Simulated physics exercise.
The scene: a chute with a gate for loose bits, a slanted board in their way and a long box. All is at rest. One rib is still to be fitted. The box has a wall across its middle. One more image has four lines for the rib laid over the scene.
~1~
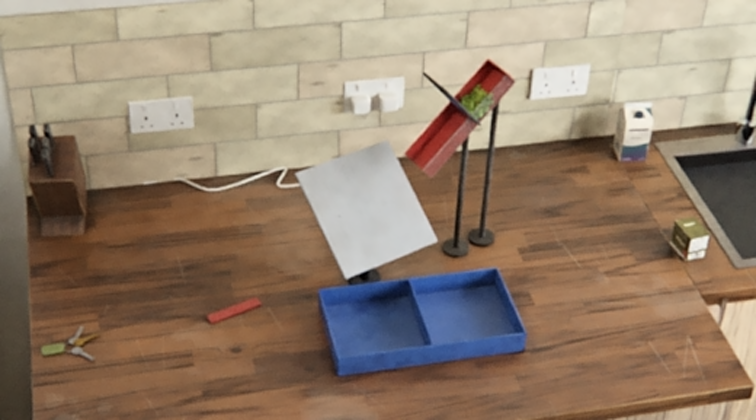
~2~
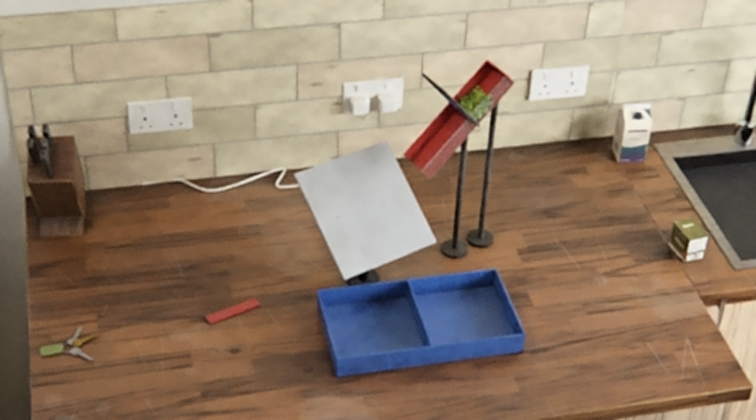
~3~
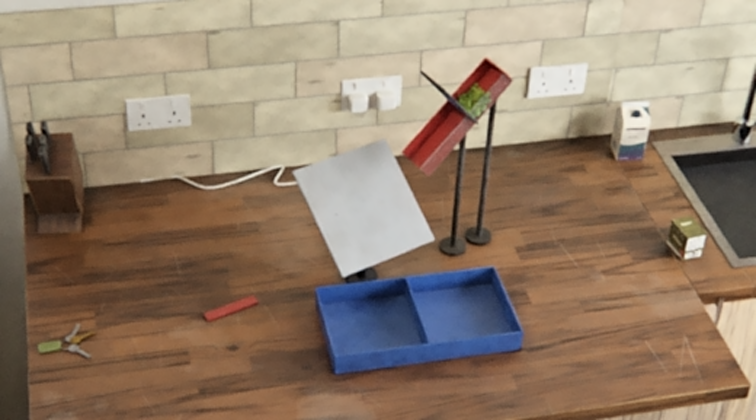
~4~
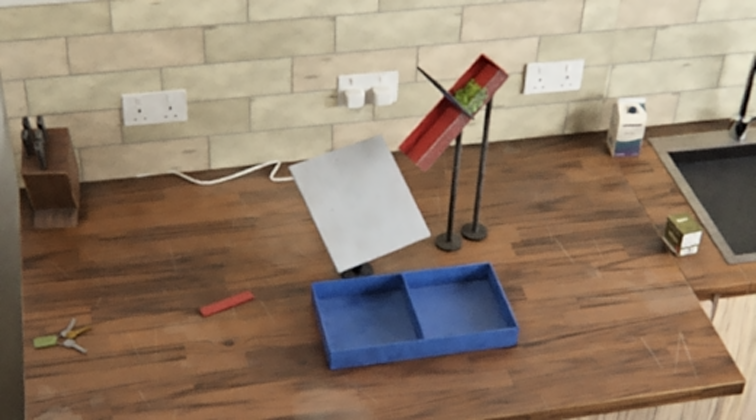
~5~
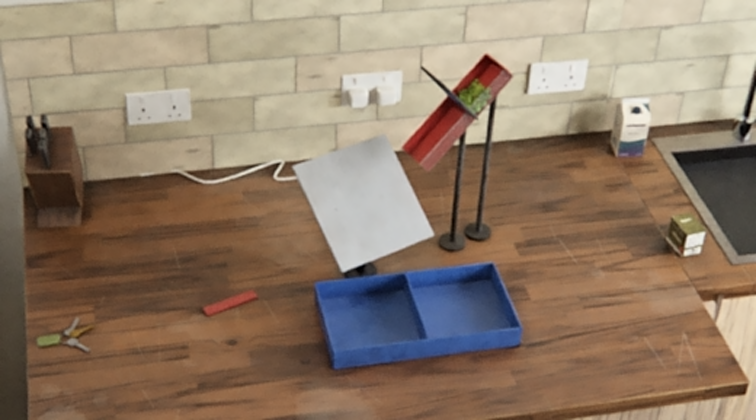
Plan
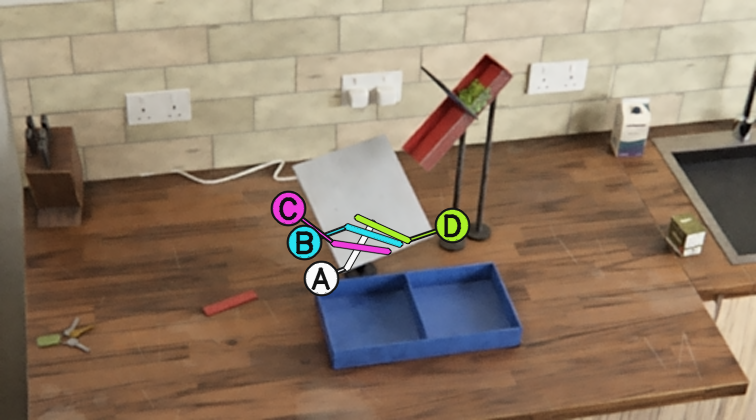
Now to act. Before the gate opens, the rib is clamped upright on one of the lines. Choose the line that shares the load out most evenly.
Take C.
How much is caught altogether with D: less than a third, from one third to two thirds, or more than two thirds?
More than two thirds.
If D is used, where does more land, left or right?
More lands on the right.
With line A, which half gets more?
More lands on the left.
On the marked copy, line A from (372, 223) to (347, 268); line B from (347, 226) to (399, 244); line C from (334, 243) to (387, 251); line D from (357, 217) to (408, 240).
With A, of what is caught, most in the left half, a small part in the right.
With B, of what is caught, a small part in the left half, nearly all in the right.
With C, of what is caught, about two thirds in the left half, about a third in the right.
With D, of what is caught, a stray few in the left half, nearly all in the right.
